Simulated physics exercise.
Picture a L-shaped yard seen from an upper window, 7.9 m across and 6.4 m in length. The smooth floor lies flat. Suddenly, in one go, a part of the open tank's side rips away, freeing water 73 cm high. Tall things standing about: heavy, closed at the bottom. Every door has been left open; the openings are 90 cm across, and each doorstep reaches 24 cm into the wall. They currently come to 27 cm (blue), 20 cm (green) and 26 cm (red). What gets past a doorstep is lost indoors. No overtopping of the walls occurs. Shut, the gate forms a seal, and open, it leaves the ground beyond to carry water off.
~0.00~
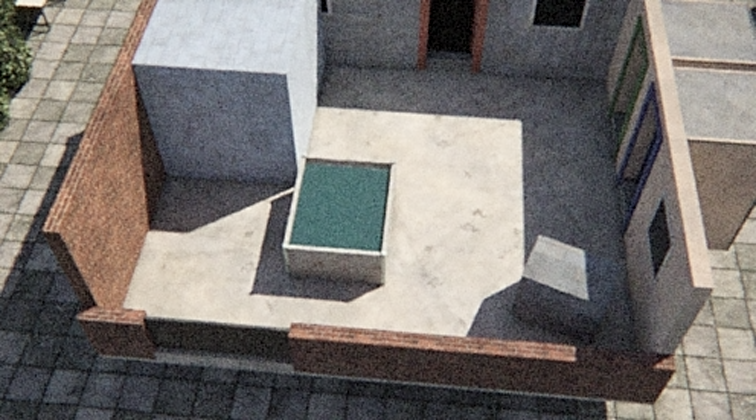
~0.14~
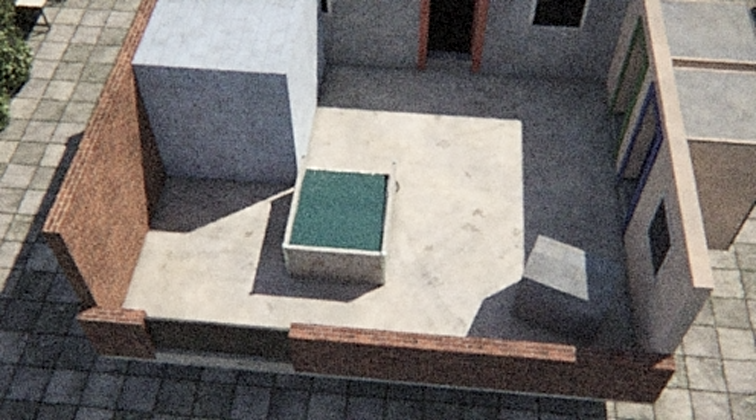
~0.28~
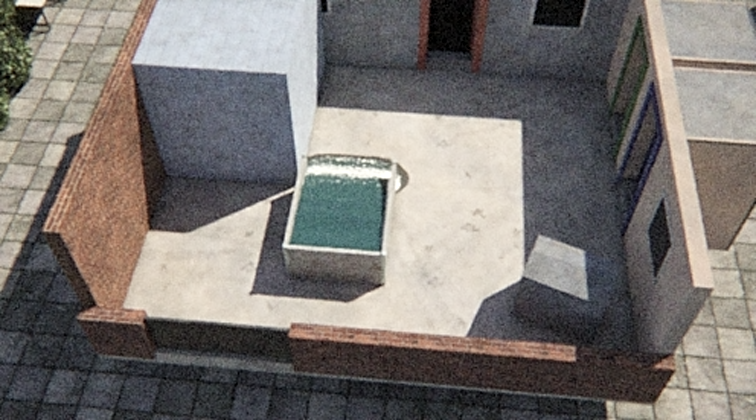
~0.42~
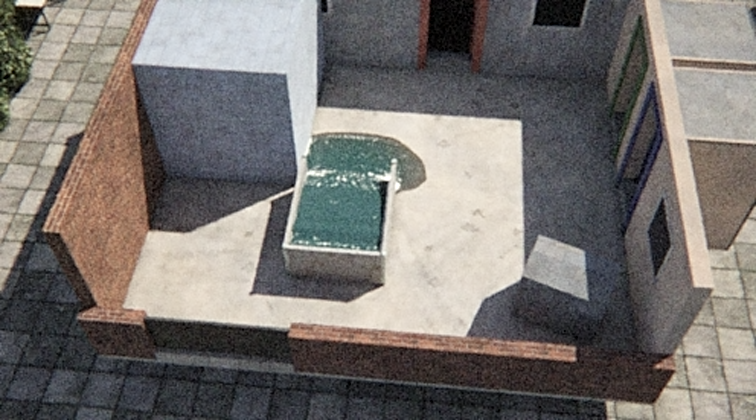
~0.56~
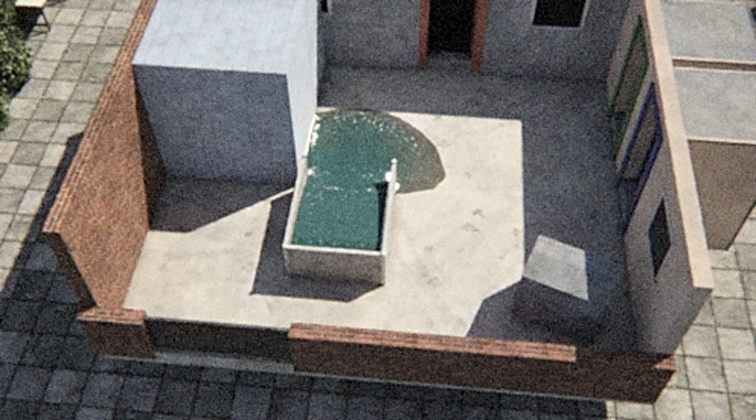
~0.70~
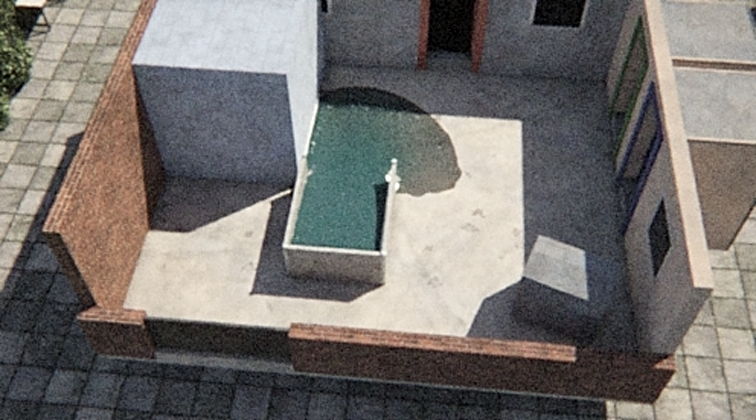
In a walled yard with a smooth pale floor, an open tank of green water stands still beside a large grey block. Water then breaks out over its far side, foaming at first, and spreads across the floor in a widening, rounded sheet toward the back wall, darkening the ground.
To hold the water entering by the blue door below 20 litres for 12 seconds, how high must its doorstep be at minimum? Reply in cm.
It must be at least roughly 6.5 cm high.
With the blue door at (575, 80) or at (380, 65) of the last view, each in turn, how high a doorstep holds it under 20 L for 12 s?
Roughly 16 cm for the first and 32 cm for the second.
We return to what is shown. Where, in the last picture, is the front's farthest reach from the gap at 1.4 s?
In the last picture, around (469, 74).
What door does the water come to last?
It is the blue one.
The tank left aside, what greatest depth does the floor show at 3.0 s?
Roughly 27 cm.
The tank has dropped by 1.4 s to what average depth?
About 32 cm.
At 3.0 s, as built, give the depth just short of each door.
Door depths (cm): Blue = 0, green = 0, red = 19.
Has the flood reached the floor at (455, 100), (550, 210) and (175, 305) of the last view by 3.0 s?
Awash; untouched; untouched.
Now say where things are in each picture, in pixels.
The open tank at (342, 206) is whole and still, 73 cm deep; the blue door at (636, 170) is dry, in the first picture.
Water pours out on the far side and has run 0.3 m, to a hidden place; about 9 cm deep outside, 73 cm at the back, in the second picture.
The front is at (335, 157), 0.8 m from the gap on the far side; 1.2 m2 of floor is wet, 73 cm left at the back, in the third picture.
The front is at (339, 135), 1.3 m from the gap on the far side; 2.3 m2 of floor is wet, 67 cm left at the back, in the fourth picture.
The front is at (346, 112), 1.9 m from the gap on the far side; 3.7 m2 of floor is wet, 61 cm left at the back, in the fifth picture.
Water pours out on the far side and has run 2.5 m, to (353, 90); about 8 cm deep outside, 62 cm at the back; the blue door at (636, 170), 4.7 m from the gap, is still 3.2 m from the nearest water, in the sixth picture.
After 1.4 s water covers 25 % of the floor, deepest (46 cm) near (333, 65); it has not reached the blue door.
After 3.0 s water covers 30 % of the floor, deepest (27 cm) near (341, 72); it has not reached the blue door.
After 12.0 s water covers 90 % of the floor, deepest (8 cm) near (439, 271); 7 cm at the blue door, 0 litres in over its 27 cm doorstep.
At the blue door as built, the water arrived by 3.8 s and peaked near 11 cm at 5.4 s.
Run again over the same 12 s with other heights there, 25 litres in over 6 cm, 14 litres over 7 cm. The limit of 20 litres is kept from about 6.5 cm up.
